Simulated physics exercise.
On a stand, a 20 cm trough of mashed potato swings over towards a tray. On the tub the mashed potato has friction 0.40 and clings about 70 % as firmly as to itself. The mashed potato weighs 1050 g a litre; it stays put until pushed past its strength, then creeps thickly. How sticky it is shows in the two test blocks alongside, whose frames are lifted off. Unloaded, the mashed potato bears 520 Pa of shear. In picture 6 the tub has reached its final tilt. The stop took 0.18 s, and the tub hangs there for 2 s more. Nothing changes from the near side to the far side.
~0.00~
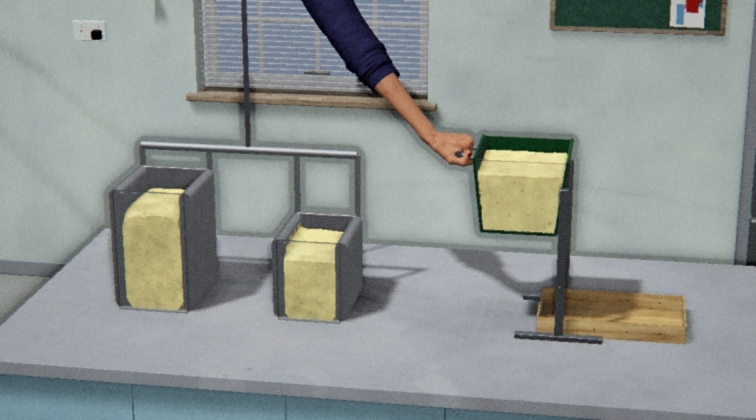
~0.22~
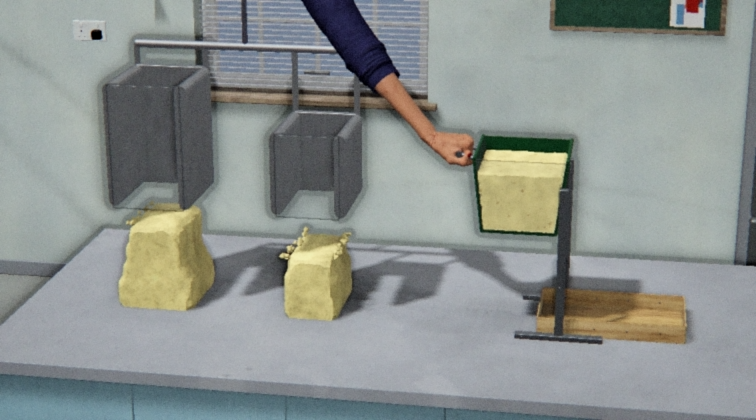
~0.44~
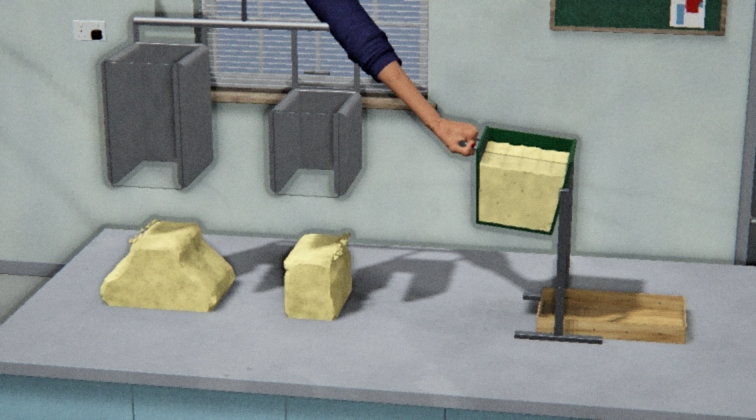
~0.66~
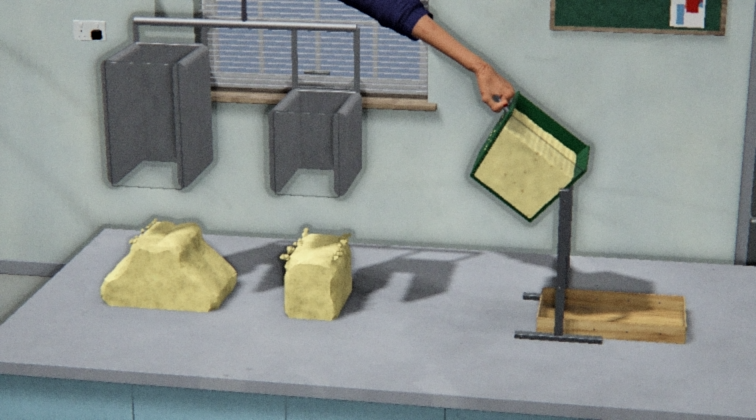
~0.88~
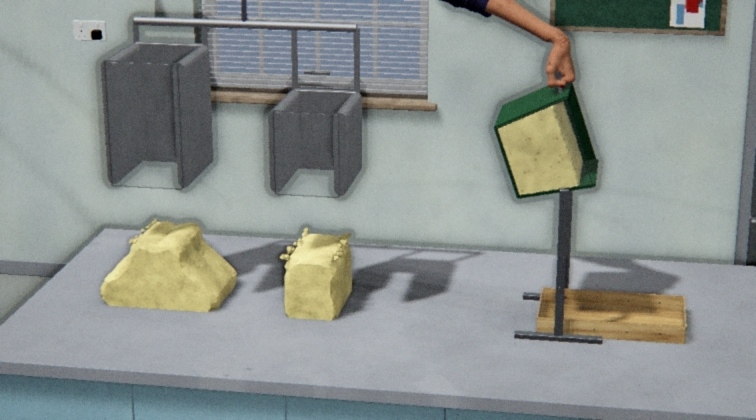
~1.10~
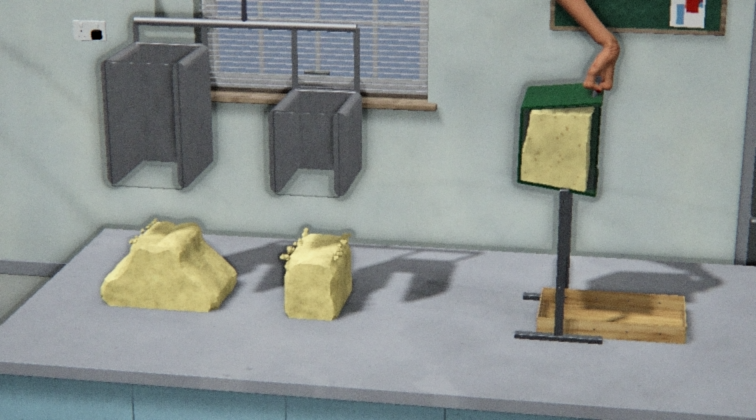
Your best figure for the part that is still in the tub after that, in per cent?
About 49 %.
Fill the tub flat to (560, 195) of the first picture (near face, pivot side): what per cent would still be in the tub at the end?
Then about 100 %.
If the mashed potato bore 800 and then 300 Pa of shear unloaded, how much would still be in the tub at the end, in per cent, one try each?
In turn about 100 %, 35 %.
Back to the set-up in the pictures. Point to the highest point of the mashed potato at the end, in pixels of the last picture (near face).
Near (552, 152).
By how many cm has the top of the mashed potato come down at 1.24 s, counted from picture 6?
Some 2 cm.
After 1.24 s, the tub is at 91 degrees and holds 98 %.
After 1.41 s, the tub is at 91 degrees and holds 74 %.
After 1.58 s, the tub is at 91 degrees and holds 56 %.
After 1.75 s, the tub is at 91 degrees and holds 50 %.
After 3.10 s, the tub is at 91 degrees and holds 49 %.
